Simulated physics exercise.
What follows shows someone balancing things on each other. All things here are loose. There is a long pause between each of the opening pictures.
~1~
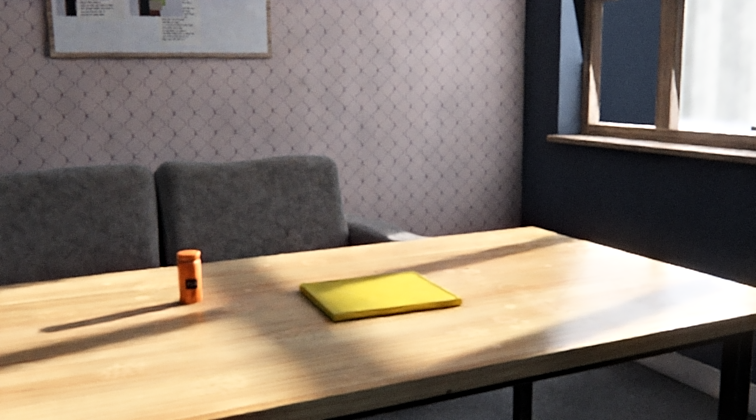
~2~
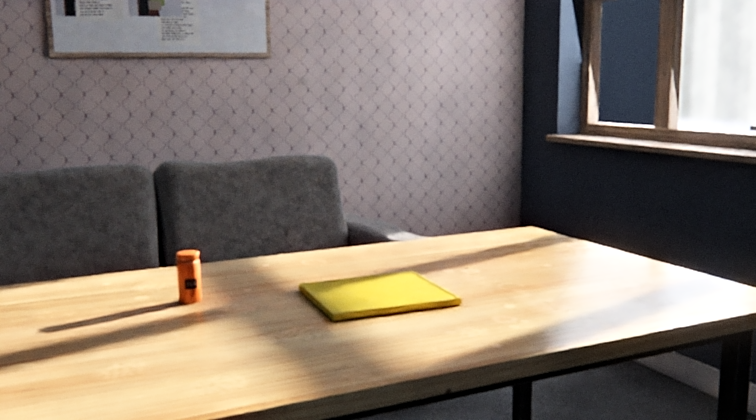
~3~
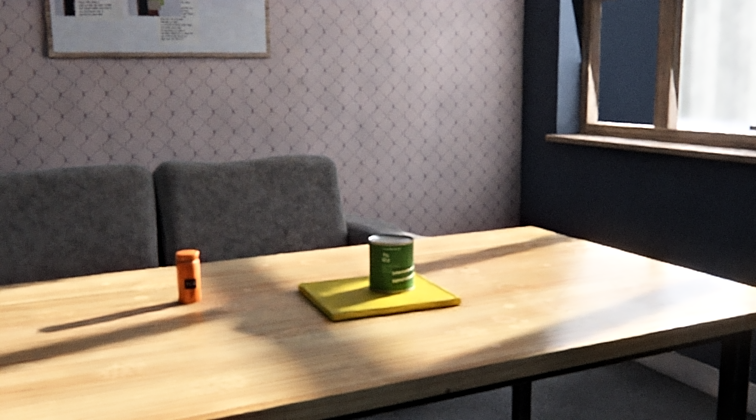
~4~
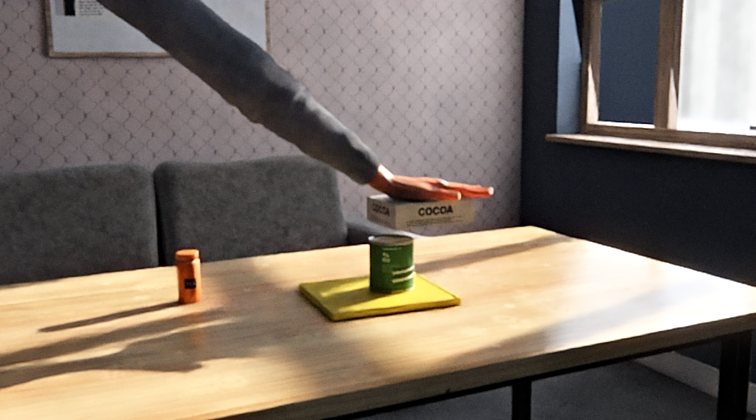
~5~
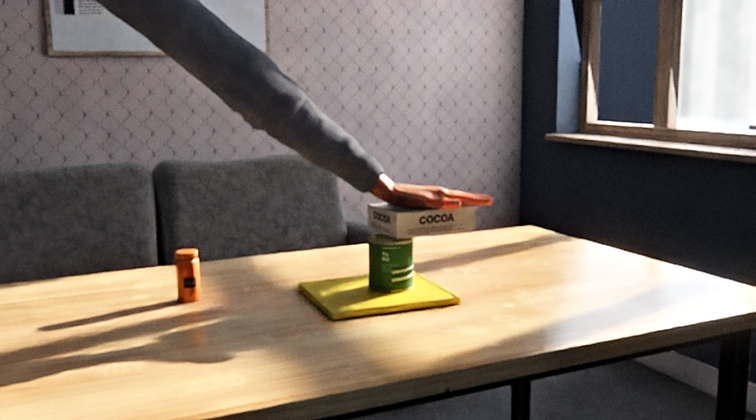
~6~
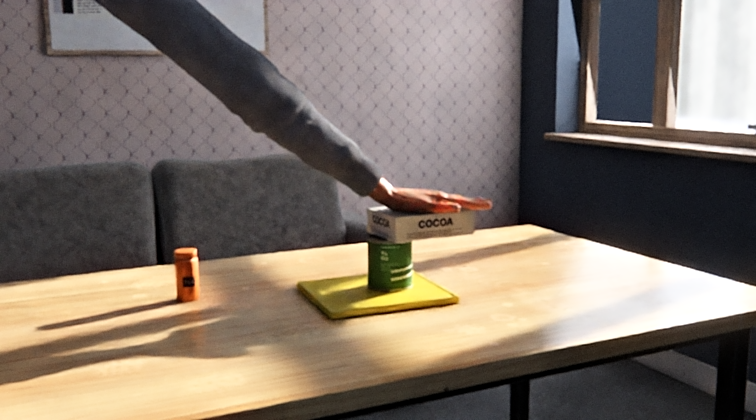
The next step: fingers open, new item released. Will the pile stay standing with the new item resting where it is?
No.
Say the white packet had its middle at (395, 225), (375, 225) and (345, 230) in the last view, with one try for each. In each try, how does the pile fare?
Stays standing, stays standing, topples over.
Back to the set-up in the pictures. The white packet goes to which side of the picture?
It ends up further right.
Then, 0.40 s past the last view, white packet now fallen.
Then, 0.90 s past the last view, things are still on the move.
Then, 1.10 s past the last view, as before.
Finally, fallen, white packet; the other 3 still in place. Final places as the last picture's camera would see them, white packet near (506, 269). The pile gives way.
